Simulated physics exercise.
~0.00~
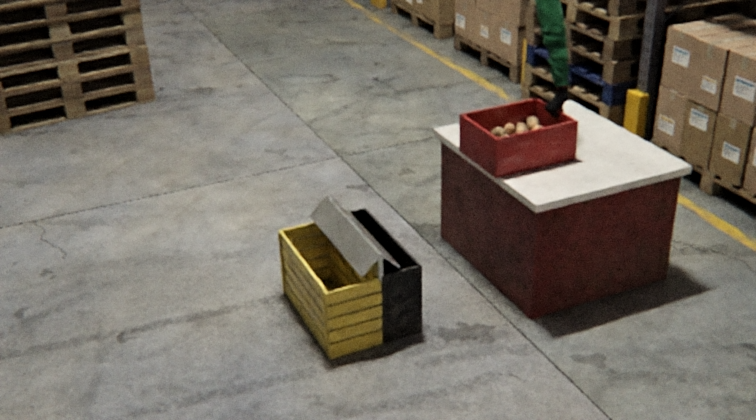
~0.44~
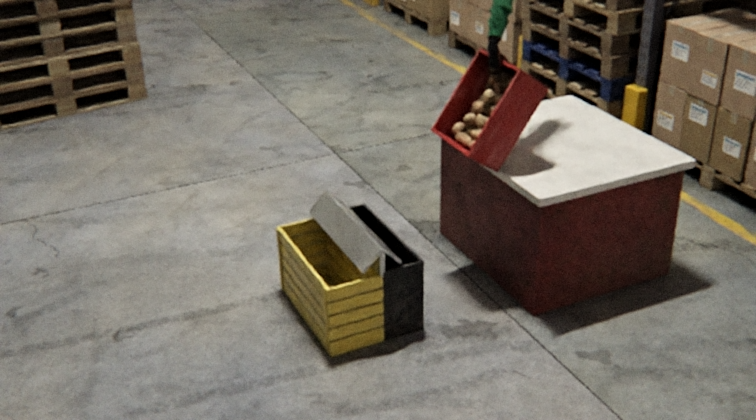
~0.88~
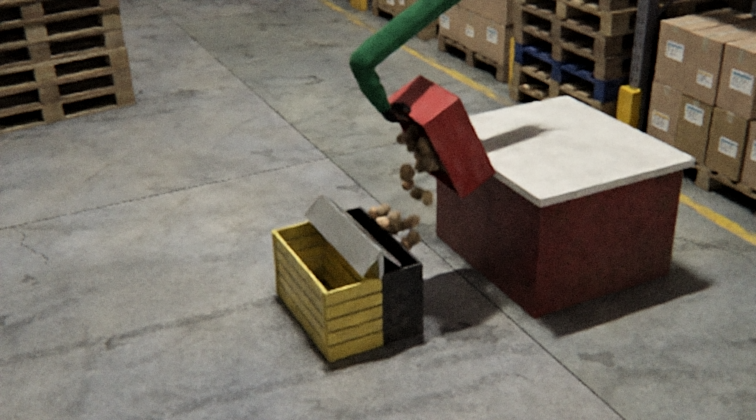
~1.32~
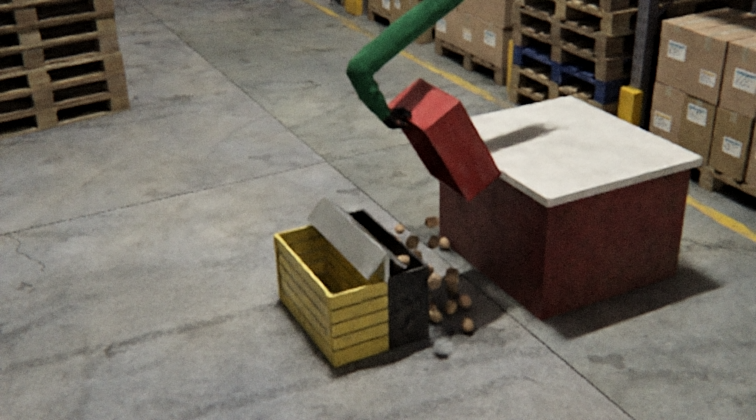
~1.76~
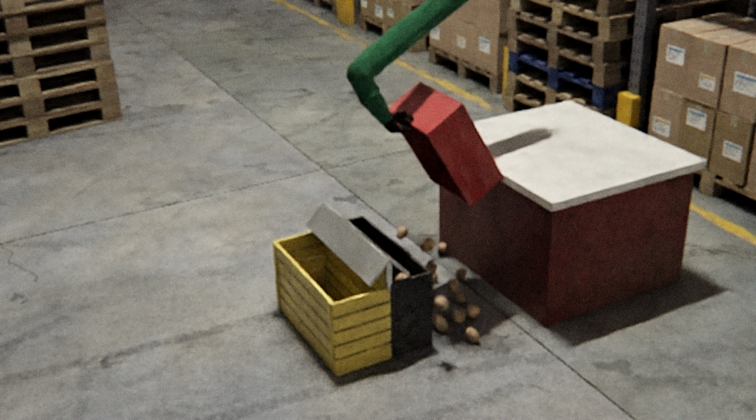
Red crate tipped off a bench by a green arm, spilling potatoes that mostly land on the floor beside a black trough.
